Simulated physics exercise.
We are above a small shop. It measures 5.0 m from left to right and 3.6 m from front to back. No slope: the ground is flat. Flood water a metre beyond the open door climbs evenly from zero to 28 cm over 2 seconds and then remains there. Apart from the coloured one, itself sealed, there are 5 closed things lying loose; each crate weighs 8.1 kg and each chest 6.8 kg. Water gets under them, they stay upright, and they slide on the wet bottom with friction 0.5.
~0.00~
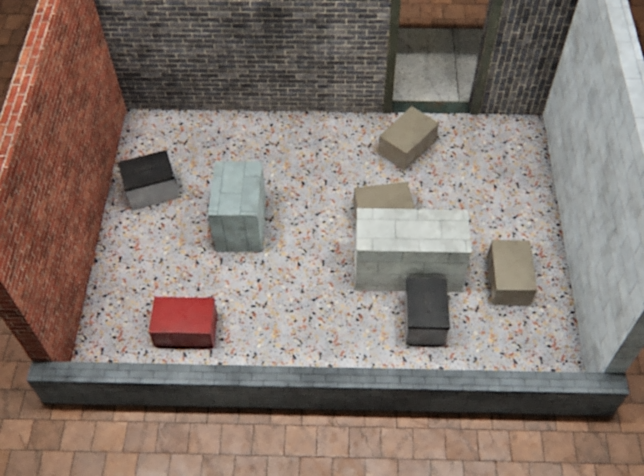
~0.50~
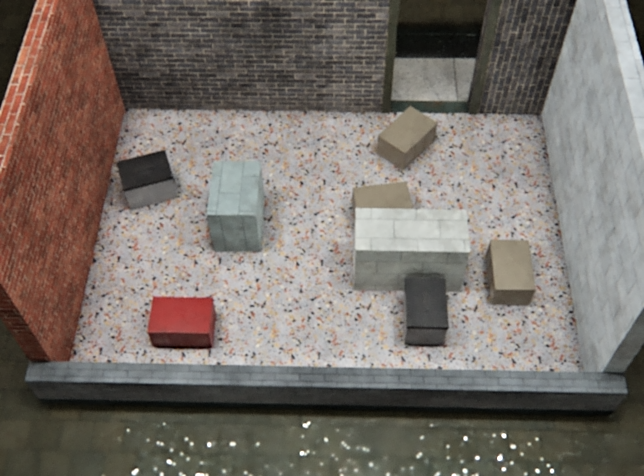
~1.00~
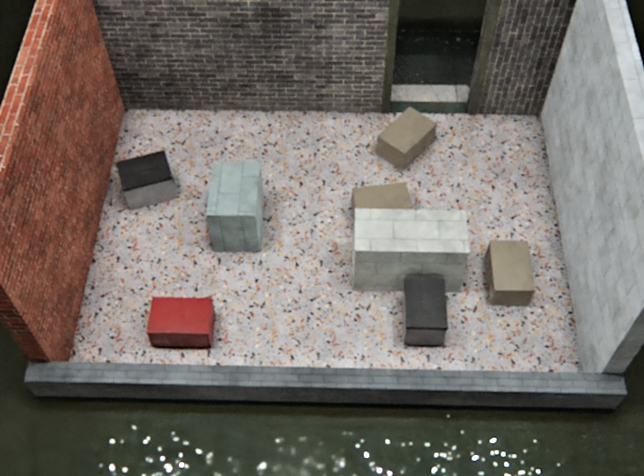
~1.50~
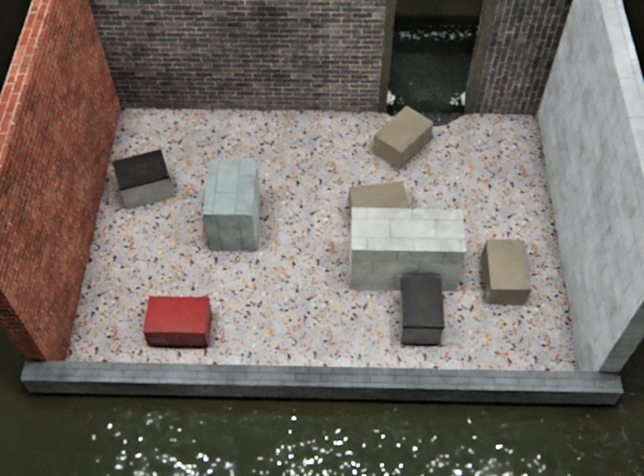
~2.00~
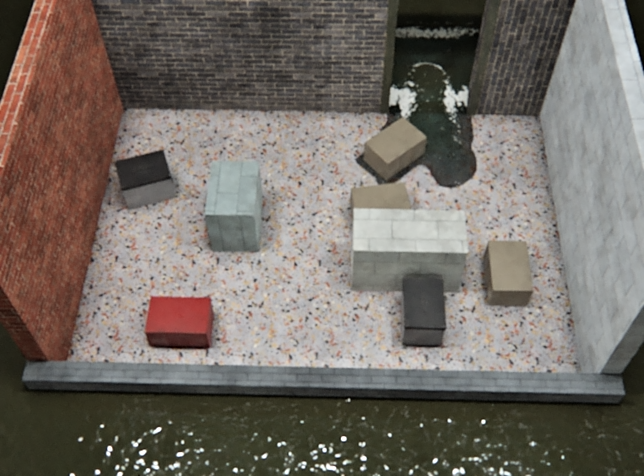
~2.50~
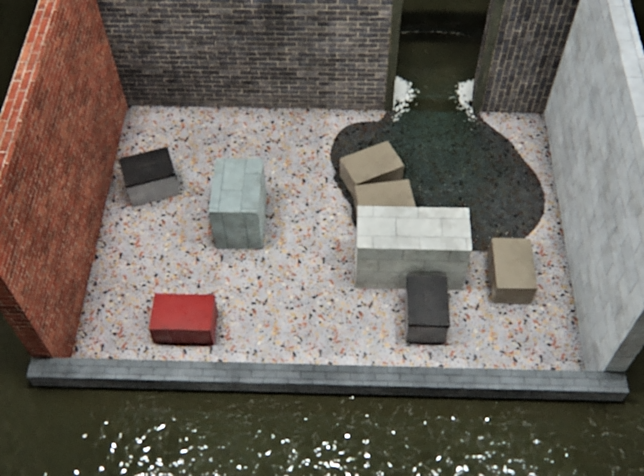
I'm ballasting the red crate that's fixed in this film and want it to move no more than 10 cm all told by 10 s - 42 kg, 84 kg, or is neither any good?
42 kg will do.
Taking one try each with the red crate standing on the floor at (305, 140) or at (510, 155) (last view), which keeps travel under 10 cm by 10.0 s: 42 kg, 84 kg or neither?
Respectively, the light option succeeds and the light option succeeds.
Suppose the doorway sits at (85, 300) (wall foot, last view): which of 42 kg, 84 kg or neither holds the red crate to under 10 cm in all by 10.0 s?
In that setup just the second mass works.
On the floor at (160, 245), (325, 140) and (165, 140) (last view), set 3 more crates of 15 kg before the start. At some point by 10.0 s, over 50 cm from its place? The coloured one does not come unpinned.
In the order given, beyond the mark, then within the mark, and last within the mark.
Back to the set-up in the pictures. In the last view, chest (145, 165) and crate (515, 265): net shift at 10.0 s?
They've ended up 60 cm and 300 cm away, in that order.
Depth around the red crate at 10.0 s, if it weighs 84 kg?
About 11 cm.
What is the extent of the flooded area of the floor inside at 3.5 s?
At that time the wet patch spans about 8.0 m2.
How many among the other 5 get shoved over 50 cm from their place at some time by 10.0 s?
I get 4.
After 3.5 s the red crate would be 0 cm from its start with 42 kg and 0 cm from its start with 84 kg; 0 cm of water round it then.
After 4.5 s the red crate would be 0 cm from its start with 42 kg and 0 cm from its start with 84 kg; 3 cm of water round it then.
After 7.0 s the red crate would be 0 cm from its start with 42 kg and 0 cm from its start with 84 kg; 5 cm of water round it then.
After 10.0 s the red crate would be 0 cm from its start with 42 kg and 0 cm from its start with 84 kg; 11 cm of water round it then.
